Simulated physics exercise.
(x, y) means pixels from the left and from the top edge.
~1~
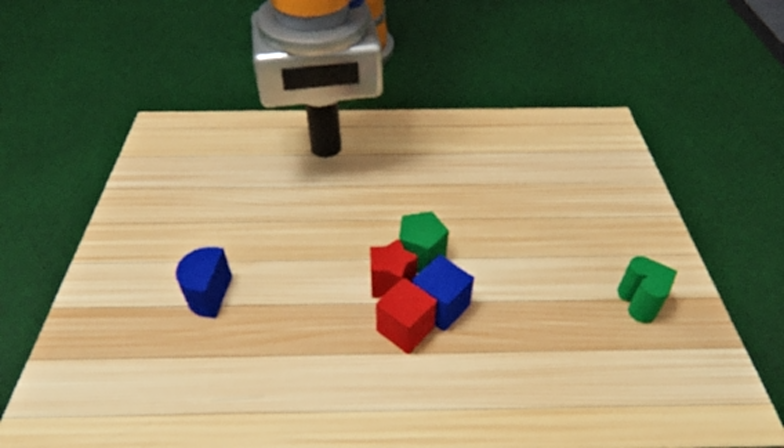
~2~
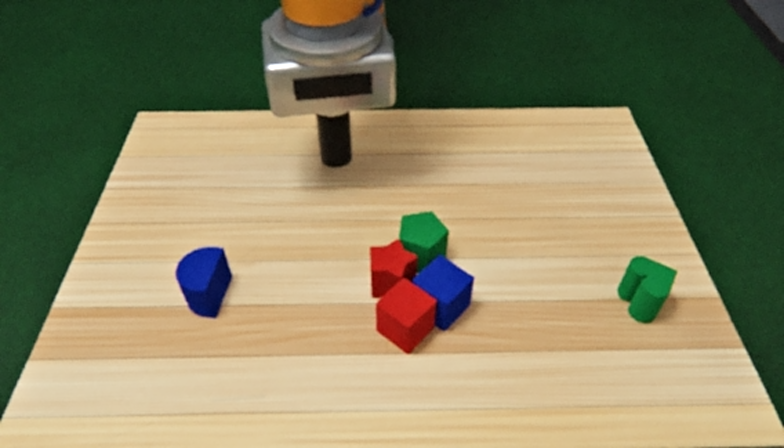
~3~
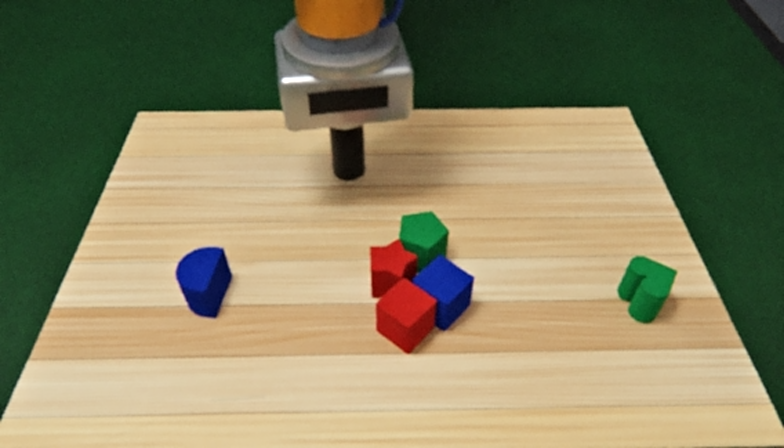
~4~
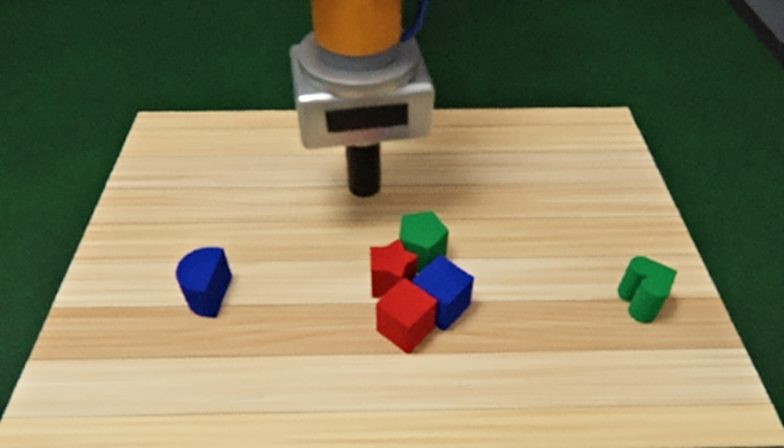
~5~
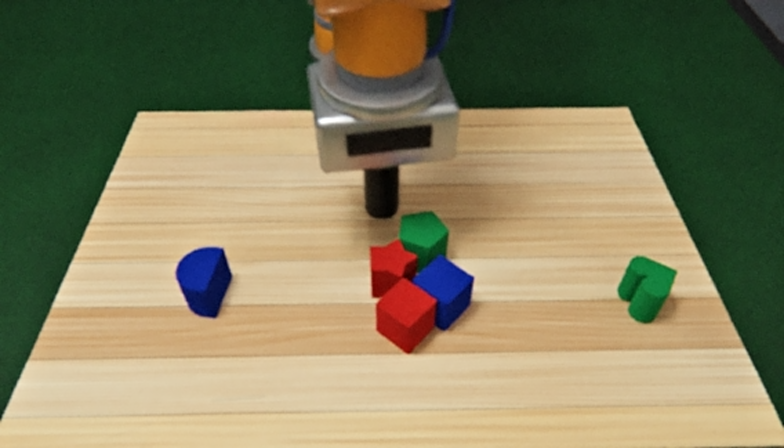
The footage shows a robotic arm with a black peg moving forward and slightly right over a wooden board, nearing a cluster of red, blue and green blocks, while all the blocks, including one at each side, stay still.
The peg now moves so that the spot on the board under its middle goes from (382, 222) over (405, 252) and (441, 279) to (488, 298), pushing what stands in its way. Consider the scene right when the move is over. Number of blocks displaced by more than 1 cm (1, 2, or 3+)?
It's going to be two.
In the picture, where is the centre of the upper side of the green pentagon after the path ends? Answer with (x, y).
Its top face will be centred at roughly (533, 258).
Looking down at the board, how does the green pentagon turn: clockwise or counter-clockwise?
It rotates counterclockwise.
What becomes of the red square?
The block in question stays where it was by the end.
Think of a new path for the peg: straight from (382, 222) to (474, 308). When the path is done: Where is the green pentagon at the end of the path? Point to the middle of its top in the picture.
My prediction: (521, 272).
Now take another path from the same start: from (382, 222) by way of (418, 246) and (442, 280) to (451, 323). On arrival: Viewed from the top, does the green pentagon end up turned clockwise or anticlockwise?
Answer: Against the clock.
What follows on the original path. One third of the way, peg (406, 238); green pentagon (445, 241), turned 25° anticlockwise; blue square (450, 282), turned 15° clockwise.
Two thirds of the way, peg (443, 265); green pentagon (487, 252), turned 75° anticlockwise; blue square (461, 289), turned 55° clockwise.
At the end, peg (491, 284); red star-shaped block unmoved; red square unmoved; green pentagon (533, 258), turned 115° anticlockwise; blue square (467, 297), turned 70° clockwise.
